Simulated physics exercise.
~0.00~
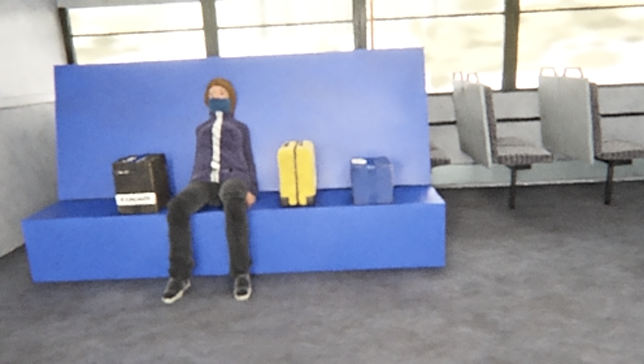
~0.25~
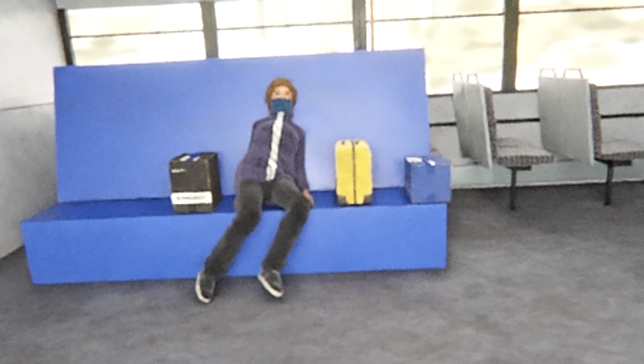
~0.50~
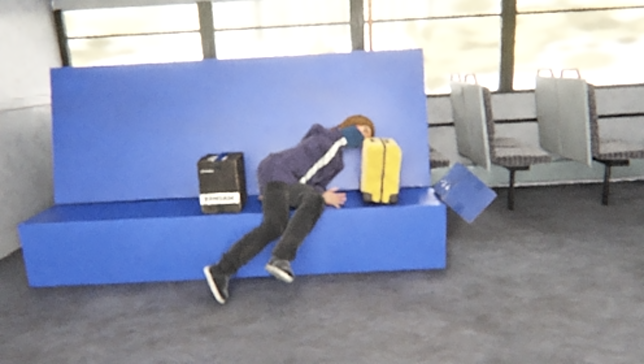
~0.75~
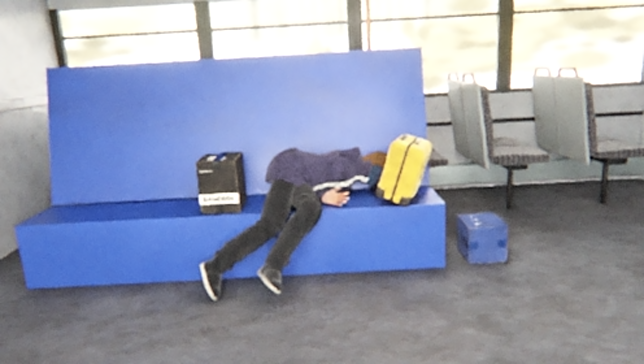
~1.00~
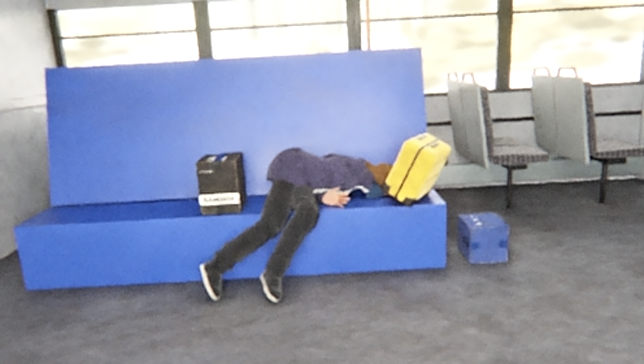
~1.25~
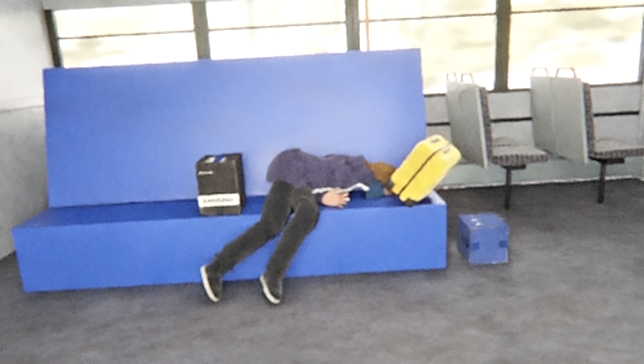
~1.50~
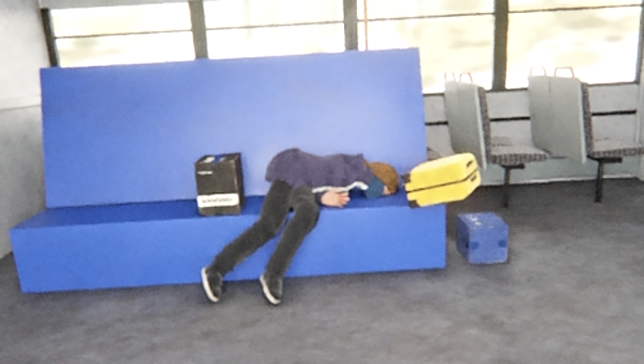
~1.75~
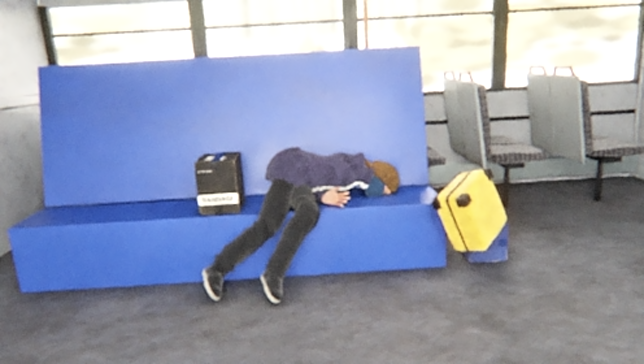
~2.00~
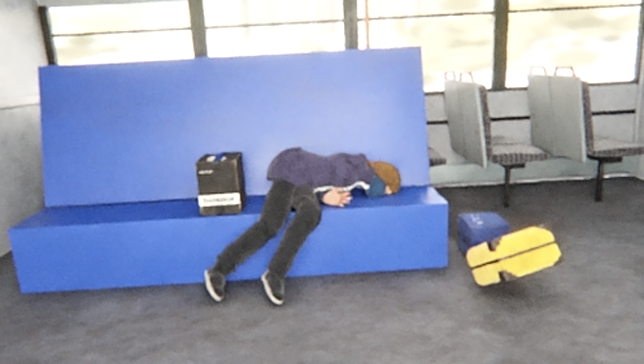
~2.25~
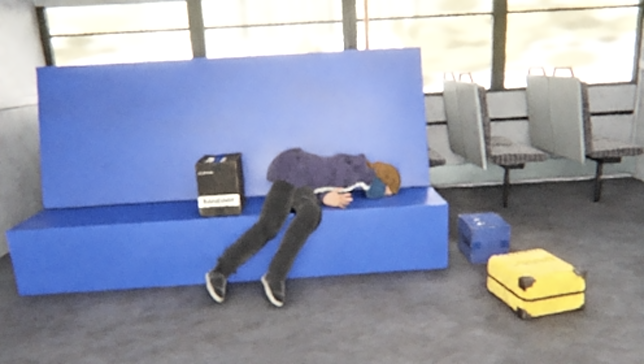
A person dozing on a blue bench slid to the right and flopped face down as the bags shifted too; the blue holdall dropped off the end, then the yellow case tipped over and tumbled to the floor, while the black pack stayed on.
